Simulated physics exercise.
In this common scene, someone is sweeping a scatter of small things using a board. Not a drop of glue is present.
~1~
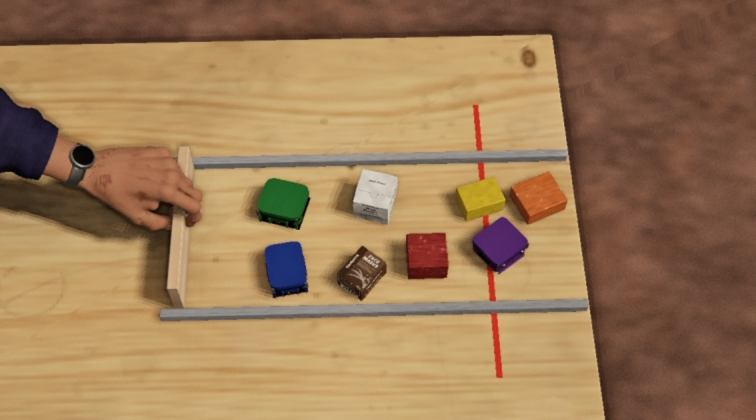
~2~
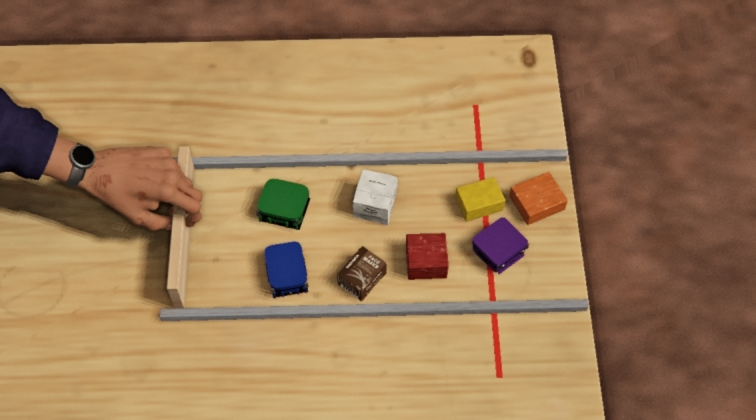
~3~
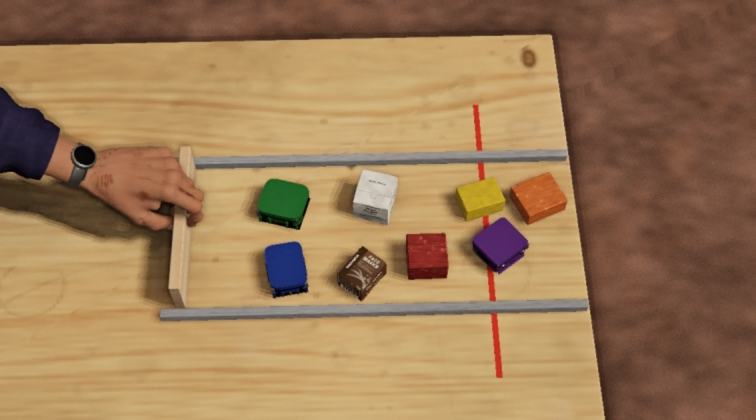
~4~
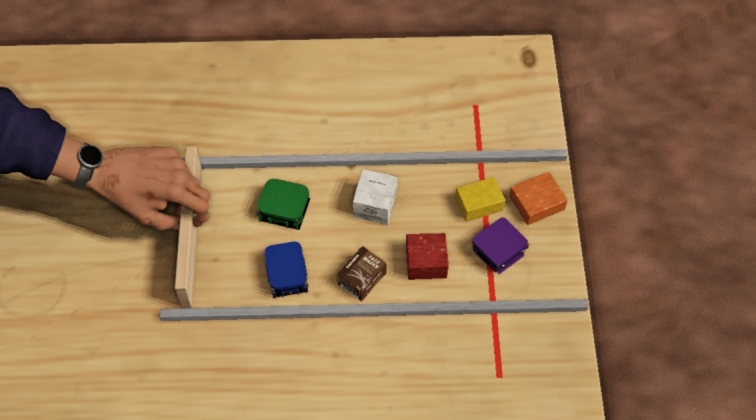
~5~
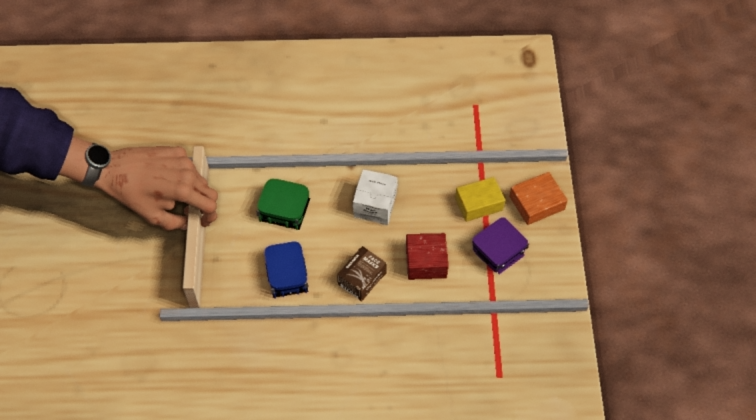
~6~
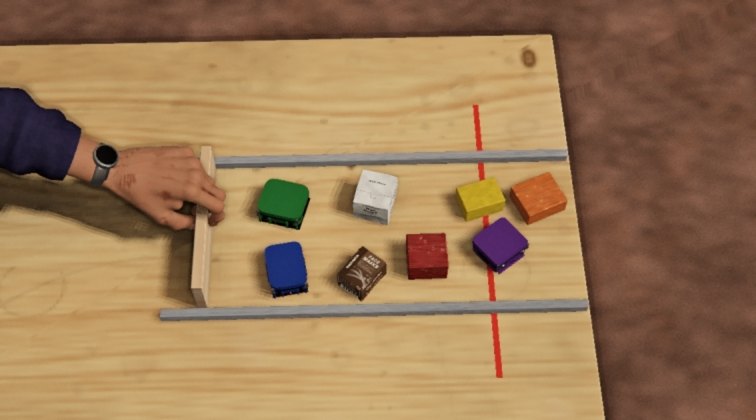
A hand wearing a watch slowly sliding a wooden board slightly right between metal rails, with scattered colourful blocks staying still.
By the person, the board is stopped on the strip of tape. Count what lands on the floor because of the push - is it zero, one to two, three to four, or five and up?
The count that falls off is between three and four.
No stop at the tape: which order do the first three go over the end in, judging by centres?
Sequence: Orange block; purple case; yellow block.
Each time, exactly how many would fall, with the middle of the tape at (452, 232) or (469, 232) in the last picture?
First 1, second 2.
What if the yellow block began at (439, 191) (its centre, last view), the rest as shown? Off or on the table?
The yellow block goes off.
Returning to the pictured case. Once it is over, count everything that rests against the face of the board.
2 are in contact with it.
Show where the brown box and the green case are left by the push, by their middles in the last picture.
Final pixels, roughly: (545, 280) for the first, (506, 195) for the other.
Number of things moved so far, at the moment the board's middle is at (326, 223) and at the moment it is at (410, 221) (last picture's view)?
Note: First position 4; second position 8.
A little later, none off yet; orange block at rest near (538, 198); purple case at rest near (499, 247); yellow block at rest near (480, 199).
When it is over, the number that fall off is three or four; down, yellow block, purple case and orange block.
